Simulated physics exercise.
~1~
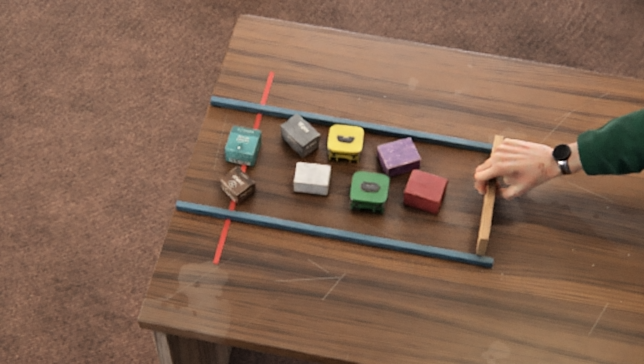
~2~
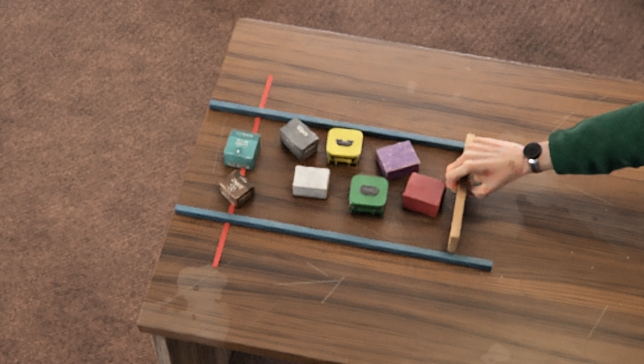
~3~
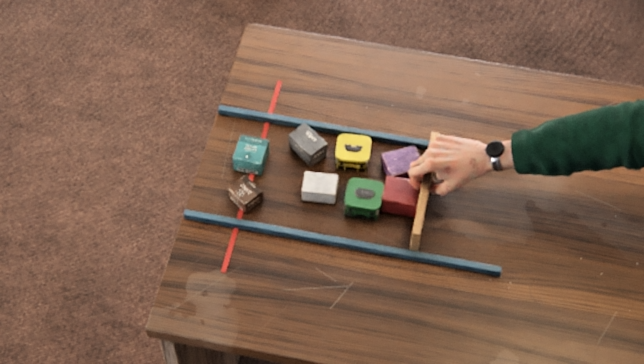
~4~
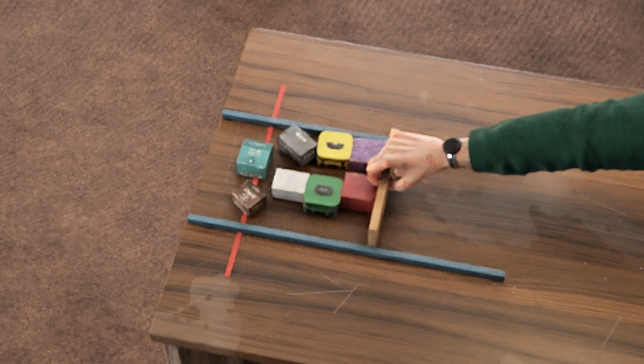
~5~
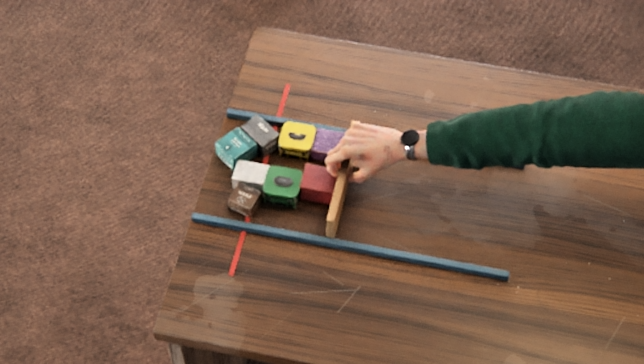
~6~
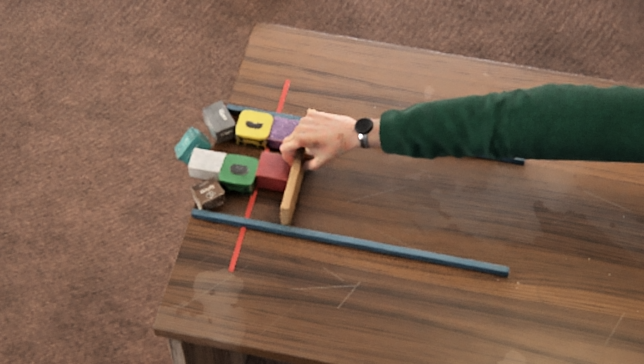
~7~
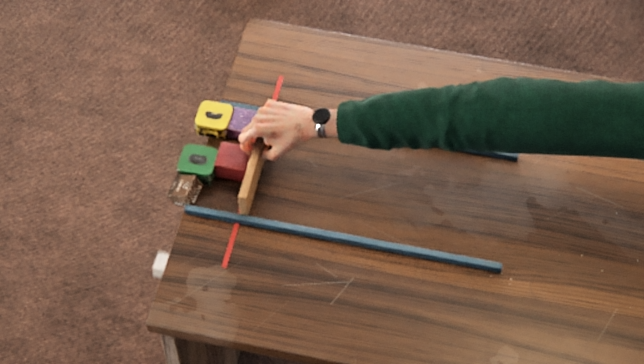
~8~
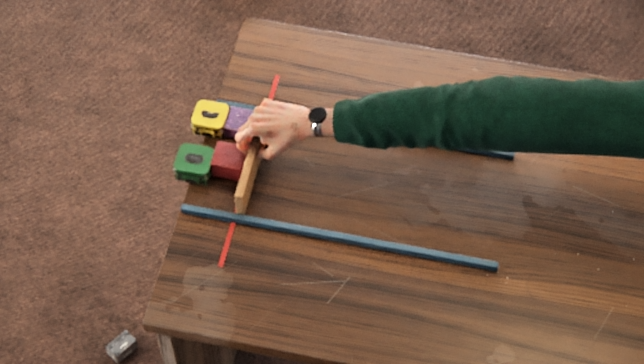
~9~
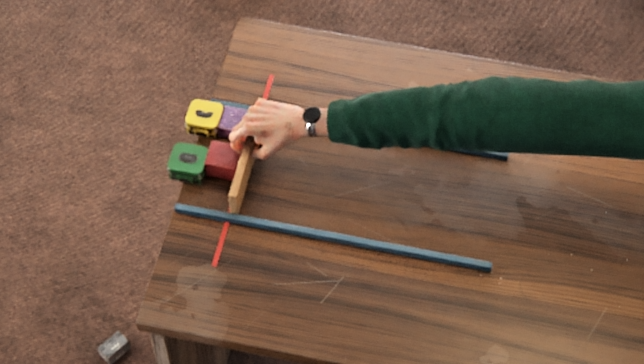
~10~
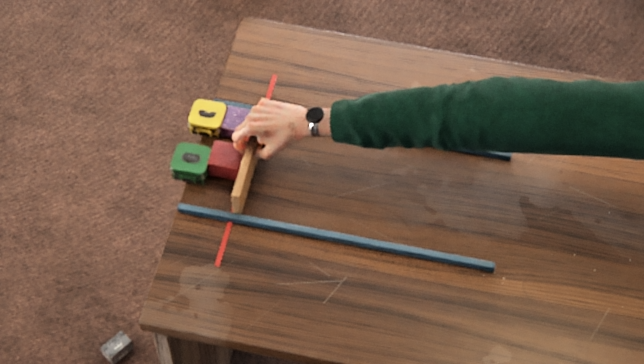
A hand pushes small blocks left with a board until several drop off the table's edge.
